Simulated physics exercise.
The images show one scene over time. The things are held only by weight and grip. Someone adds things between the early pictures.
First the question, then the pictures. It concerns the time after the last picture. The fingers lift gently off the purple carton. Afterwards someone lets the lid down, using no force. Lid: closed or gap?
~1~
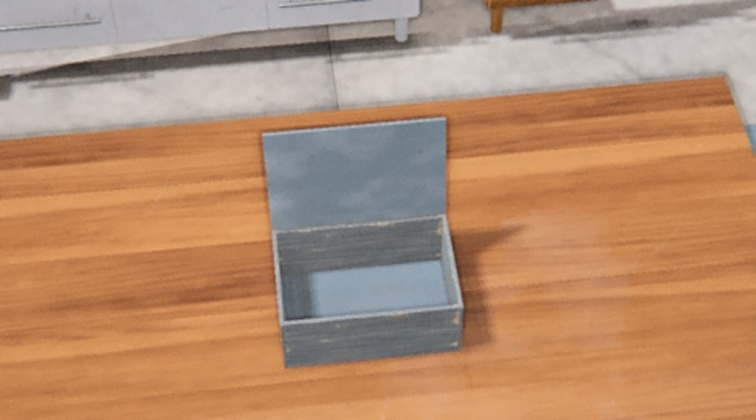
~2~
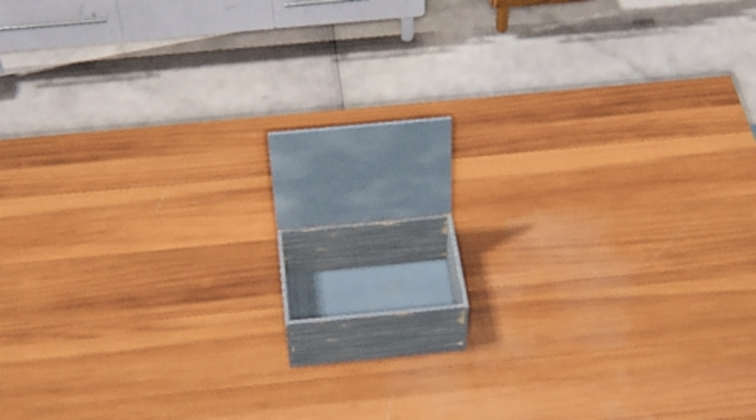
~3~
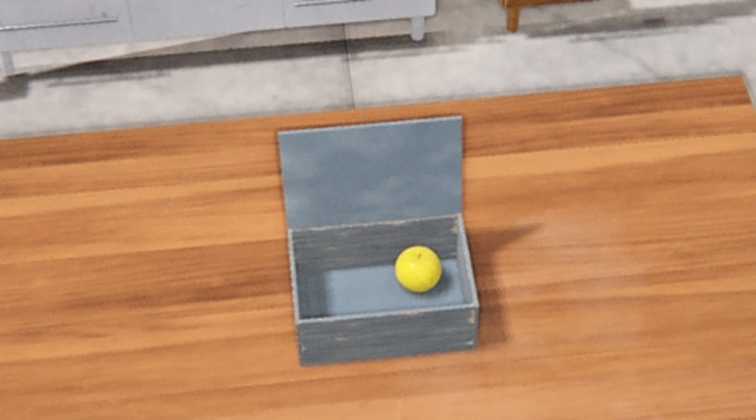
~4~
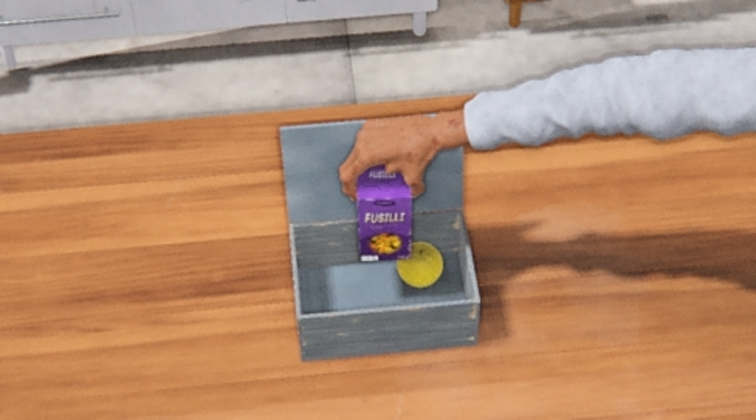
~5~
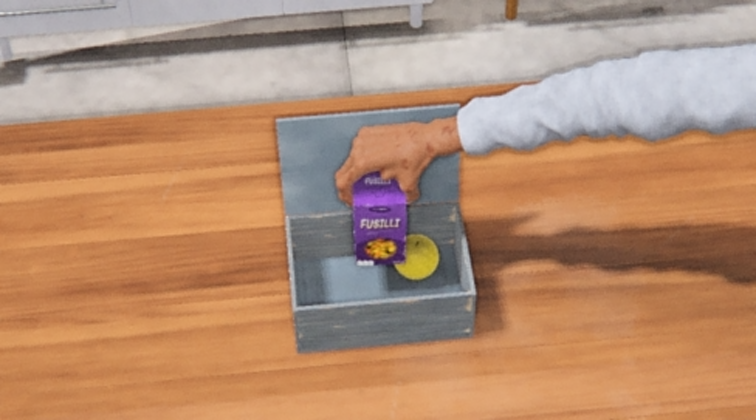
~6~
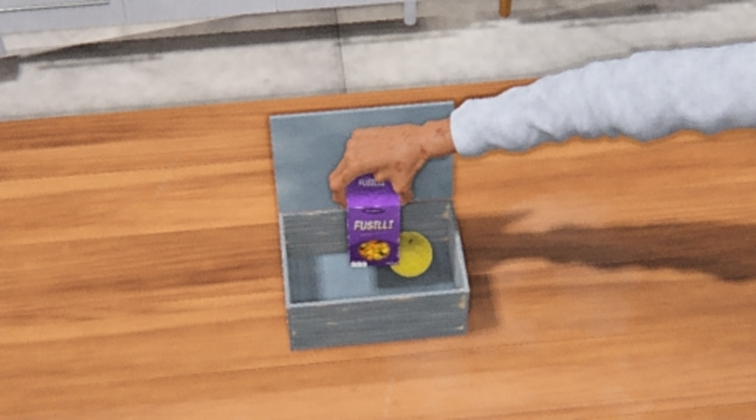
Result: Lid down.
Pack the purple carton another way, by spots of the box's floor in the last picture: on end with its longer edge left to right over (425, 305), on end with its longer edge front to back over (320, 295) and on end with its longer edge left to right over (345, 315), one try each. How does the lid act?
At first it fails to shut, the second time it fails to shut, and the third time it fails to shut.
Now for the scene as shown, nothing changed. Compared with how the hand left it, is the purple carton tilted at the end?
Looking at the last picture, the purple carton sits at an angle.
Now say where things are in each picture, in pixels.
In the first frame, the last thing is not in view yet.
In the second frame, the last thing is not in view yet.
In the third frame, the last thing is not in view yet; yellow apple (419, 269).
In the fourth frame, coming down; purple carton (384, 212); yellow apple (420, 265).
In the fifth frame, coming down; purple carton (379, 218); yellow apple (416, 257).
In the sixth frame, in place under the hand; purple carton (373, 220).
Then, 0.30 s past the last view, purple carton on its side near (341, 270); yellow apple displaced a little.
Then, 1.30 s past the last view, lid 75° above the rim; purple carton on its side near (350, 274); yellow apple displaced a little.
Then, 1.70 s past the last view, lid 49° above the rim; purple carton on its side near (350, 274); yellow apple displaced a little.
Then, 2.10 s past the last view, lid 15° above the rim; purple carton on its side near (350, 274); yellow apple displaced a little.
Finally, lid shut; down or leaning hard in the box, purple carton; yellow apple still in place. Final places as the last picture's camera would see them, purple carton near (350, 274).
